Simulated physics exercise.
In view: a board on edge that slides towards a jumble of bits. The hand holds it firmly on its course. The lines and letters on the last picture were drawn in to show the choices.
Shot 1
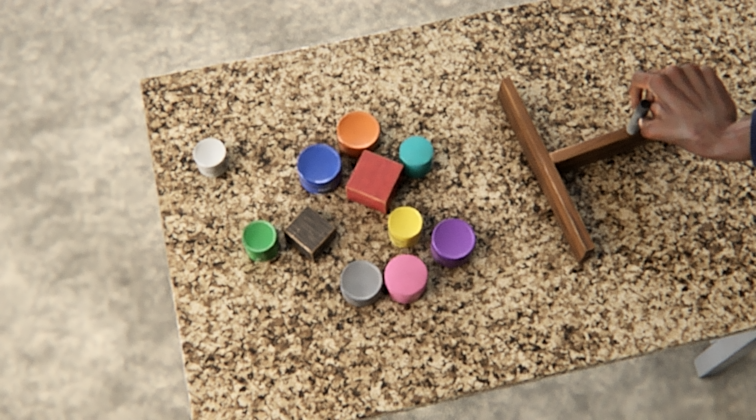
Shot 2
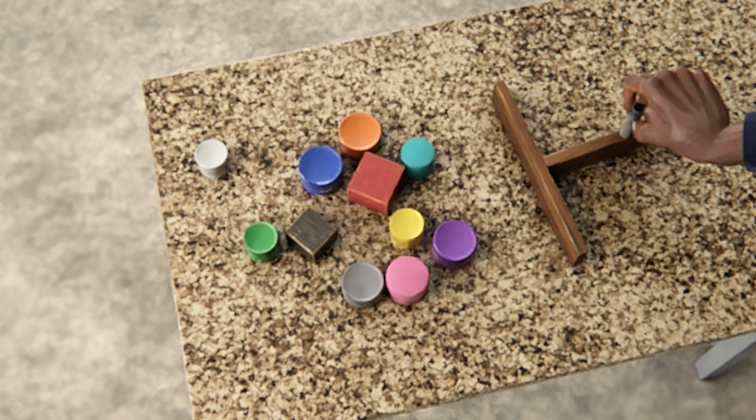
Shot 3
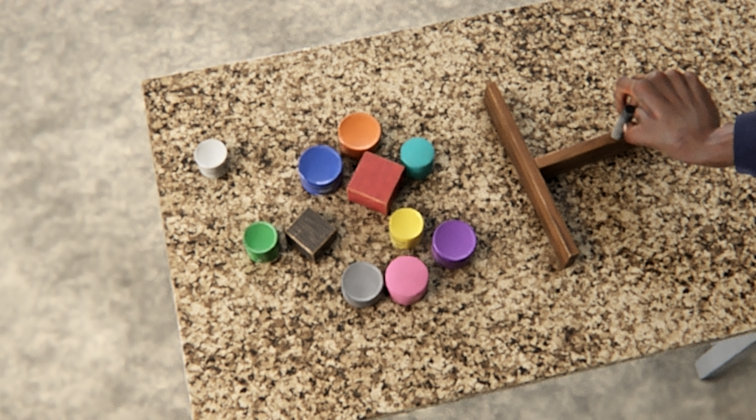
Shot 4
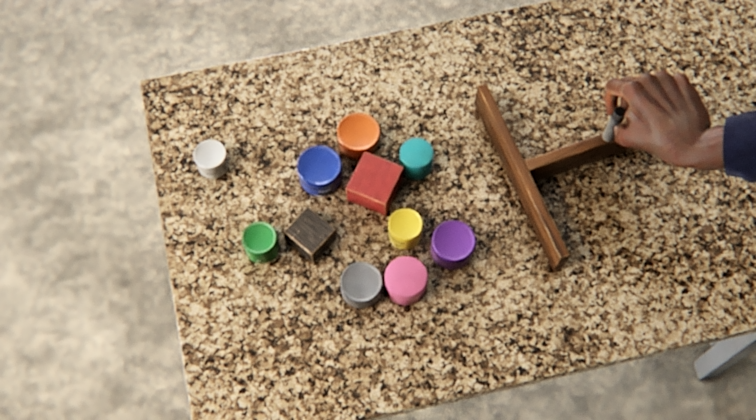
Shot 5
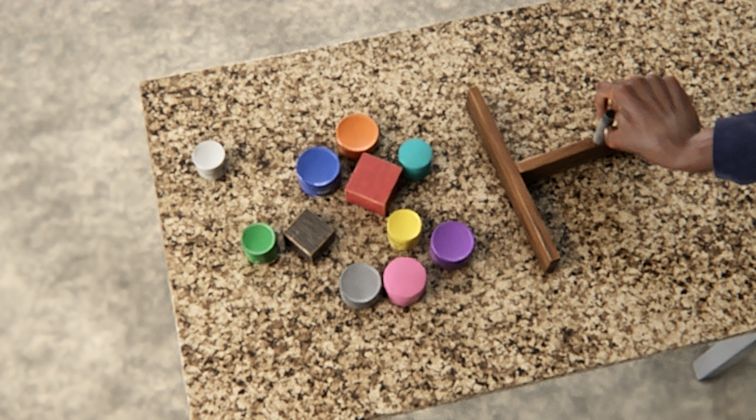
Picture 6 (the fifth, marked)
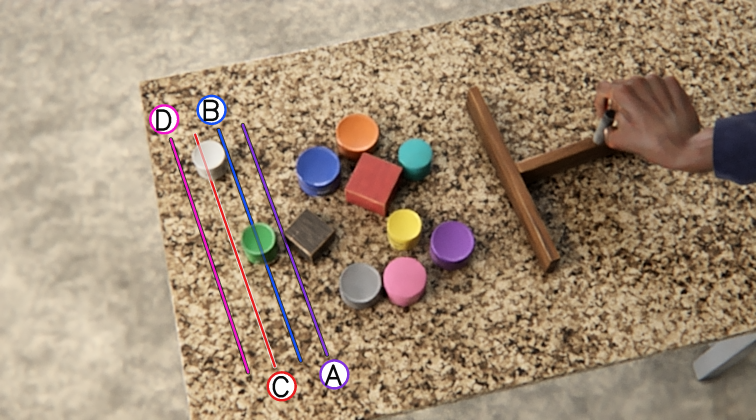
A hand slides a wooden board slightly left across a speckled tabletop towards colourful pots and blocks.
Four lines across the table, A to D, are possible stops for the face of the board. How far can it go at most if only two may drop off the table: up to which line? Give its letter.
Up to line C.
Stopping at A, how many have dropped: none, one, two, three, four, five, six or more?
The count is none.
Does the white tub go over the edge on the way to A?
No.
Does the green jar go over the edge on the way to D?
Yes.
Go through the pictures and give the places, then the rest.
The first picture shows pink pot (406, 279); red block (375, 182); yellow jar (405, 228).
The second picture shows board (540, 163); blue jar (321, 171).
The third picture shows board (531, 165); black block (312, 235).
The fourth picture shows board (522, 167); turquoise tin (417, 159).
The fifth picture shows board (513, 170); purple jar (451, 246); green jar (260, 243); pink pot (404, 282).
On the marked copy, A at (283, 234); B at (258, 239); C at (233, 245); D at (208, 250).
Taking C. A third of the way, board (414, 190); pink pot (393, 298); grey jar (351, 292).
Two thirds of the way, board (314, 211); green jar (218, 253); pink pot (346, 335).
When it is over, board (233, 229); green jar over the edge; white tub over the edge; two fallen.
As for the rest, A is within the limit but short; B is within the limit but short; D drops five.
